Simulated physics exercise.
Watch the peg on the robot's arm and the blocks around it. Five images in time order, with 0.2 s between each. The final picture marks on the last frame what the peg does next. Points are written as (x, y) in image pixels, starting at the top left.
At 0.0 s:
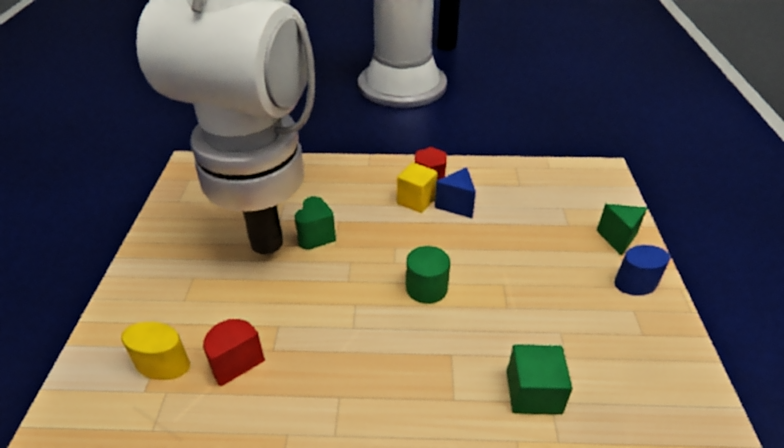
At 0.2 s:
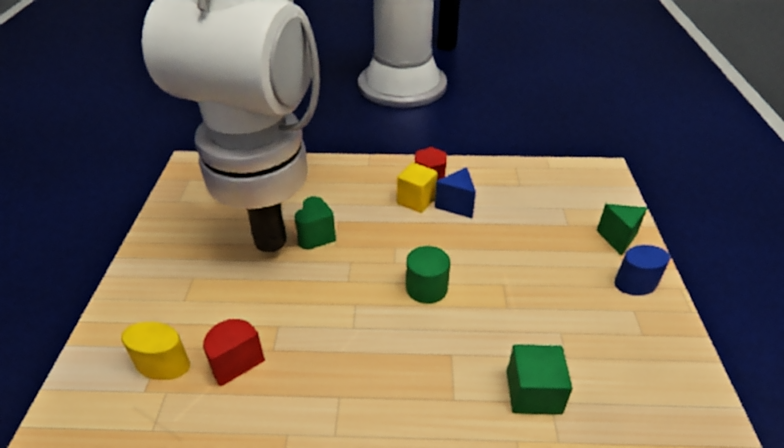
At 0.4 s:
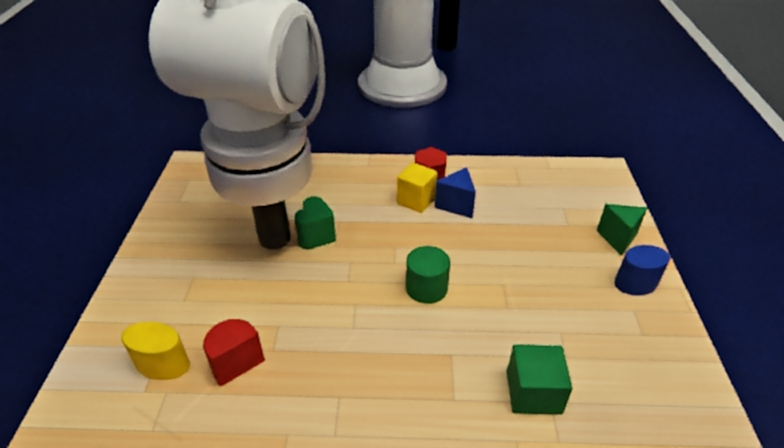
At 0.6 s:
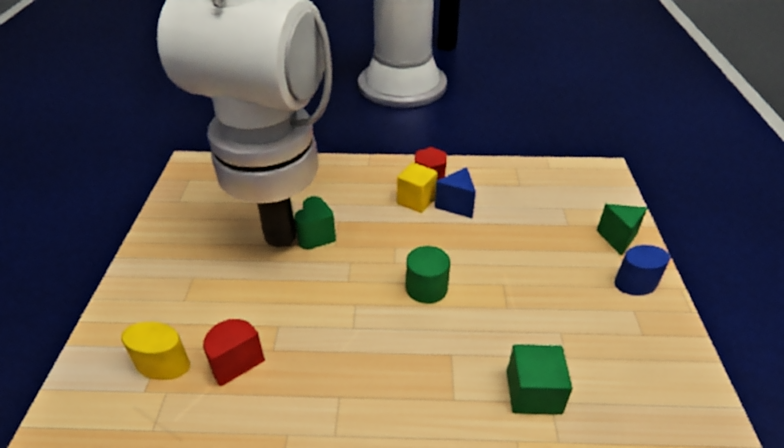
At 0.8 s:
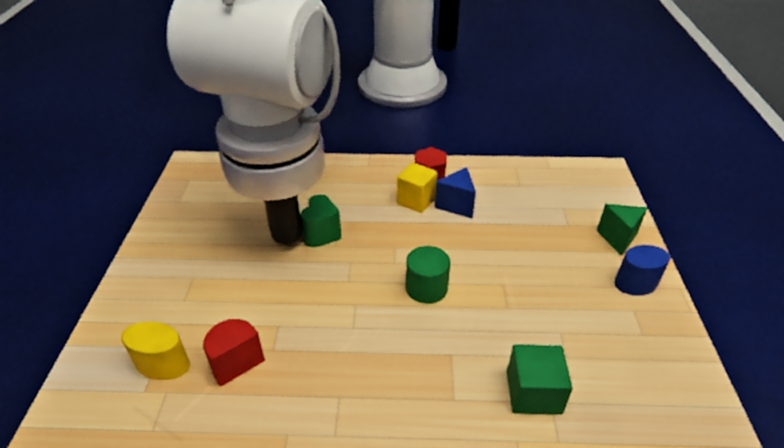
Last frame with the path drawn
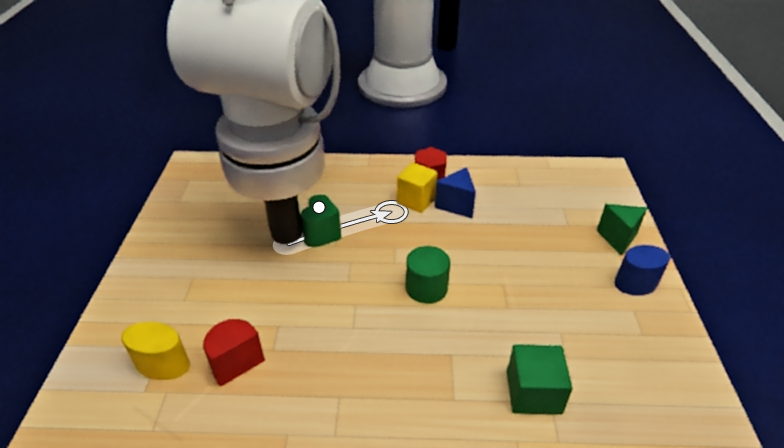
A white robot arm with a black peg works over a pale wooden board on a dark blue surface, seen from a fixed, raised view. A green heart block sits by the peg, with yellow, blue and red blocks behind, green and blue ones rightward, and yellow and red ones front left. The peg slides slowly right, meets the green heart and nudges it slightly right.
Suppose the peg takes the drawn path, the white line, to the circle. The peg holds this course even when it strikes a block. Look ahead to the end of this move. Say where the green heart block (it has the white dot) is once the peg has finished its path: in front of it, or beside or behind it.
The green heart block won't leave the front of the peg.
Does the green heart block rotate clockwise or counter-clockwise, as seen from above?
If we look at it from overhead, the green heart block pivots counter-clockwise.
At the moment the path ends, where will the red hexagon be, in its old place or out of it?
Moved away.
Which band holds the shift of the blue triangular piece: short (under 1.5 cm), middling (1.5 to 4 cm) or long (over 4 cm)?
Short of 1.5 cm.
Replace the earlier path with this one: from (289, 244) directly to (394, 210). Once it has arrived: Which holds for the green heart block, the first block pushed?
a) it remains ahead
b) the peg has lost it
a.
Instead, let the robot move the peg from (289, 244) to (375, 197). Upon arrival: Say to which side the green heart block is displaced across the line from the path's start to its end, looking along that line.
Facing from start to end, it shifts right.
Path on the board, from (289, 244) via (341, 226), ending at (392, 212); the dot is on the green heart block.
On the path given first. One third of the way, peg at (323, 222); green heart block at (354, 195).
Two thirds of the way, peg at (358, 212); green heart block at (385, 182), turned 25° anticlockwise.
At the end, peg at (391, 203); green heart block at (416, 173), turned 35° anticlockwise; yellow square block at (443, 162); red hexagon at (449, 144); blue triangular piece in place.
